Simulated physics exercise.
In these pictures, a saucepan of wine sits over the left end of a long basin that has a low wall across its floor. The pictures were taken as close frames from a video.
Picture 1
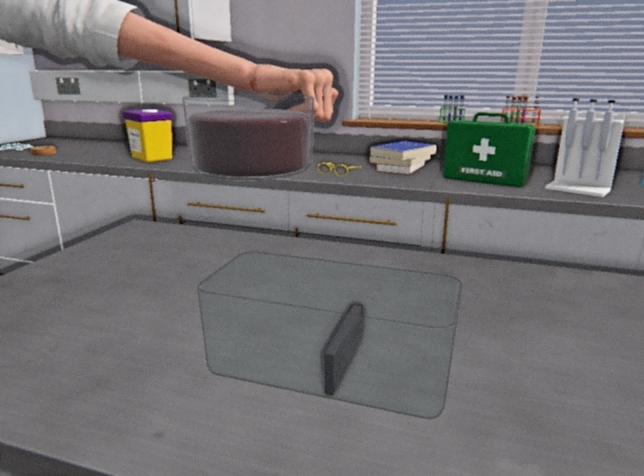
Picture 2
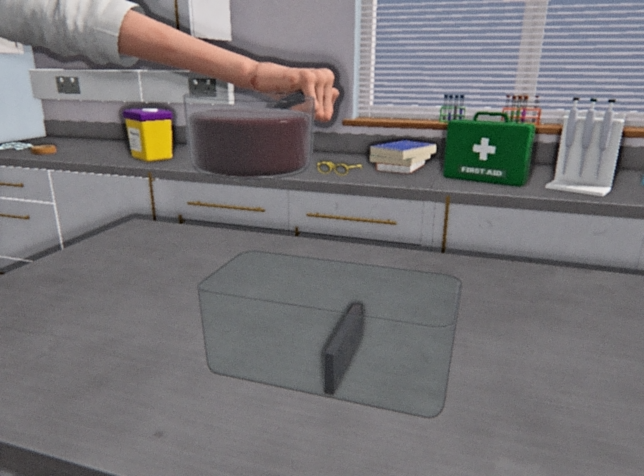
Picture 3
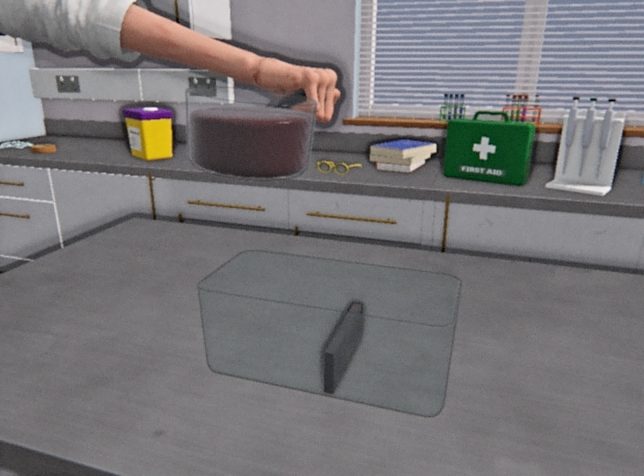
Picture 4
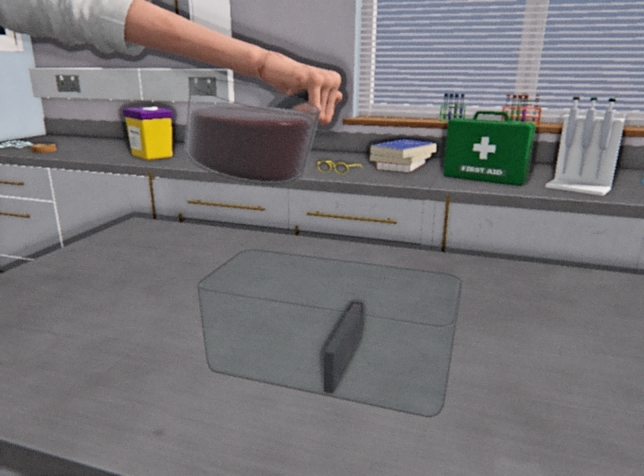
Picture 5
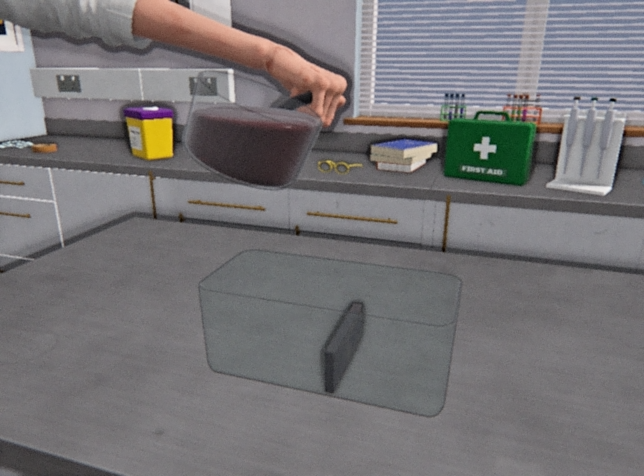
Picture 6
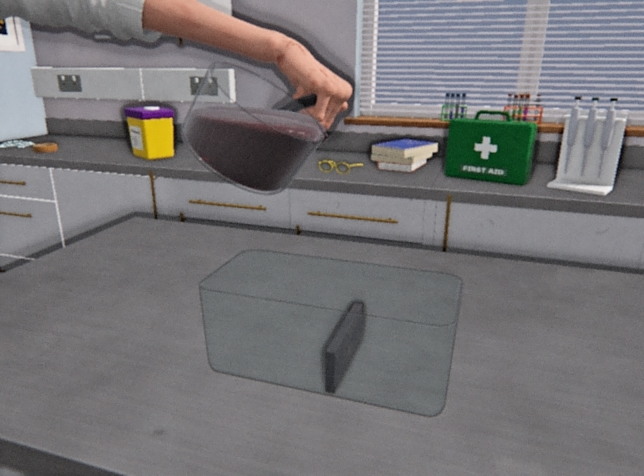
A hand reaching in from the upper left holds a clear pan of dark red wine, level at first, then tilts it steadily, its right side dipping. Below, on a grey worktop seen from slightly above in a laboratory, sits a long transparent basin with a low dark wall inside. Behind are a yellow tub, blue books and a green first-aid case beneath blinds, while the camera stays still.
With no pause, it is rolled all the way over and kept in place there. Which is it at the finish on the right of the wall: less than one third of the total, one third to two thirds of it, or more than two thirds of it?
At the finish the right of the wall has one third to two thirds of the total.
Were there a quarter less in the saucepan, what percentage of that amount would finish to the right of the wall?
45 in a hundred.
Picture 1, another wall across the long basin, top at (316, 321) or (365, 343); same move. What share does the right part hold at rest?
Note: Roughly 90 % in case one, 30 % in case two.
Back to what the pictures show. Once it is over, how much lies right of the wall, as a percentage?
Close to 50 per cent.
A moment on, the saucepan is tipped on its side and 29 per cent is still to pour, 1 is left of the wall and 17 right of it.
Next, the saucepan is tipped right over and 6 per cent is still to pour, 23 is left of the wall and 58 right of it.
Then the saucepan is tipped right over and 1 per cent is still to pour, 41 is left of the wall and 48 right of it.
Later the saucepan is tipped right over and 0 per cent is still to pour, 46 is left of the wall and 51 right of it.
In the end 46 per cent lies left of the wall, 52 right of it and 3 outside.
